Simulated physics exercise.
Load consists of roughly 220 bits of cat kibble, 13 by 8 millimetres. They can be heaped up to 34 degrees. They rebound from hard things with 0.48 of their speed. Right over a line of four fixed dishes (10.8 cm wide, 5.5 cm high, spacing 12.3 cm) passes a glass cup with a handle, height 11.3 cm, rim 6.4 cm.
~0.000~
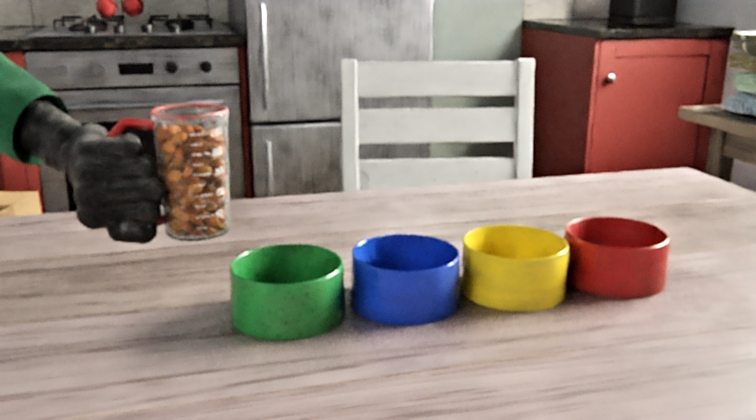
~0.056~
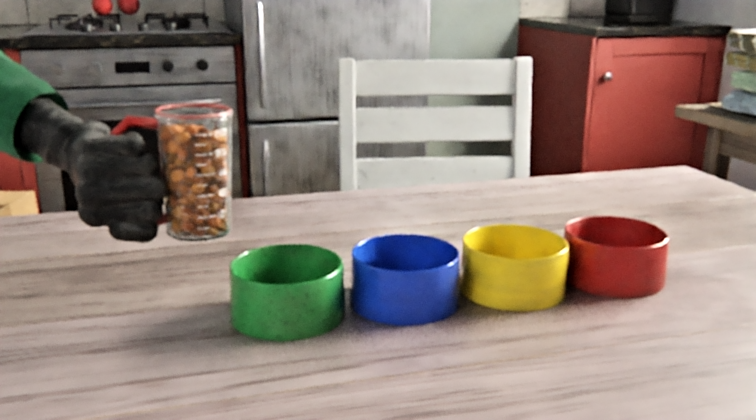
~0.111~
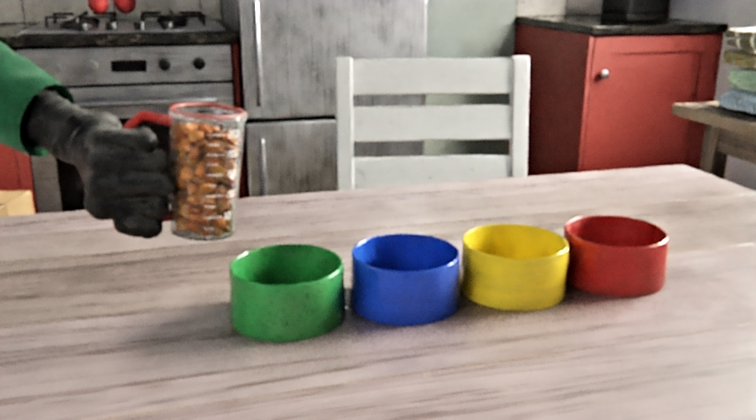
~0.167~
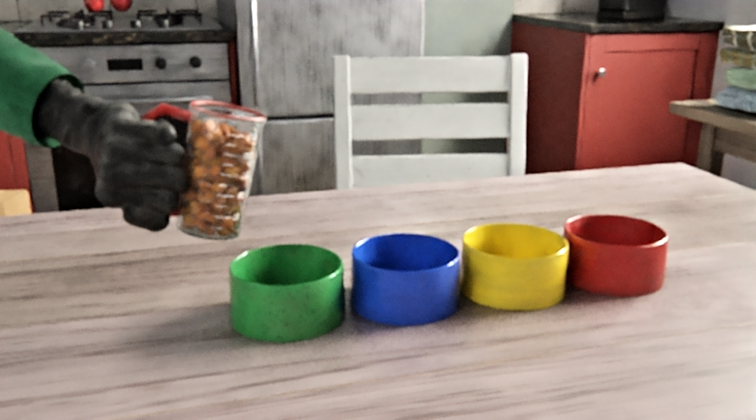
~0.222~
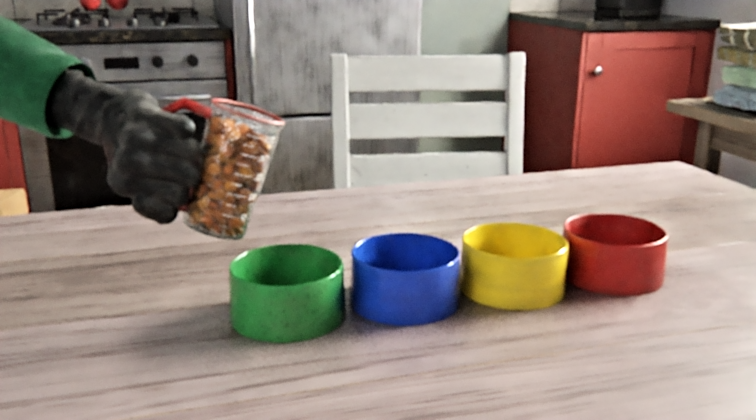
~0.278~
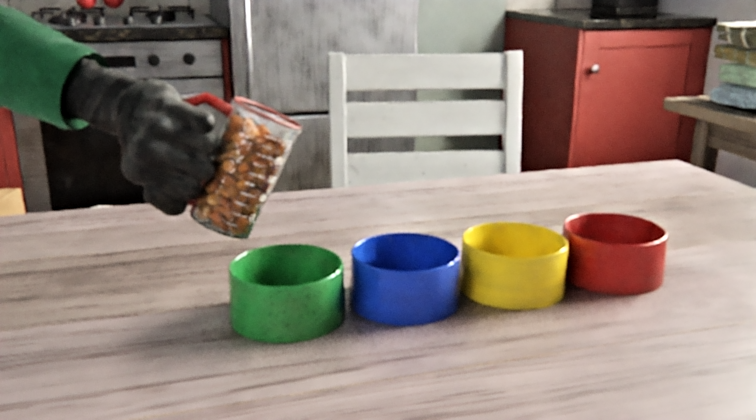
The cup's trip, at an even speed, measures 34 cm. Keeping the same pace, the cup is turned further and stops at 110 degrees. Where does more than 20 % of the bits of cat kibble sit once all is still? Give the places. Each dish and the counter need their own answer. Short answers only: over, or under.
Red: It will keep more than a fifth; blue: It will keep a fifth or less; green: It will keep a fifth or less; yellow: It will keep more than a fifth; counter: It will keep a fifth or less.
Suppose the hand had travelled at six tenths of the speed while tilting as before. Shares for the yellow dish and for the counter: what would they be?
Shares - yellow 30, counter 10.
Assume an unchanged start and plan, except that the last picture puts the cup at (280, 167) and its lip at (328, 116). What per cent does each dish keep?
In the end red holds 70, blue holds 0, green holds 0, yellow holds 0.
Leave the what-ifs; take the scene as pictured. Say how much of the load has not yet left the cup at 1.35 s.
Roughly 60 per cent, I'd say.
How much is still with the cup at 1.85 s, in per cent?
Close to 30 per cent of the load, I'd guess.
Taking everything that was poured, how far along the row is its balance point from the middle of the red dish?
It ends up around 7 cm from that dish's centre, over to the left.
After 0.92 s, tilt 102 degrees; cup holds 95 %.
After 1.35 s, tilt 110 degrees; cup holds 60 %, yellow 35 %.
After 1.85 s, tilt 110 degrees; cup holds 30 %, red 20 %, yellow 40 %.
At rest (3.0 s), red 35 %, blue 0 %, green 0 %, yellow 40 %, counter 10 %, cup 15 %.
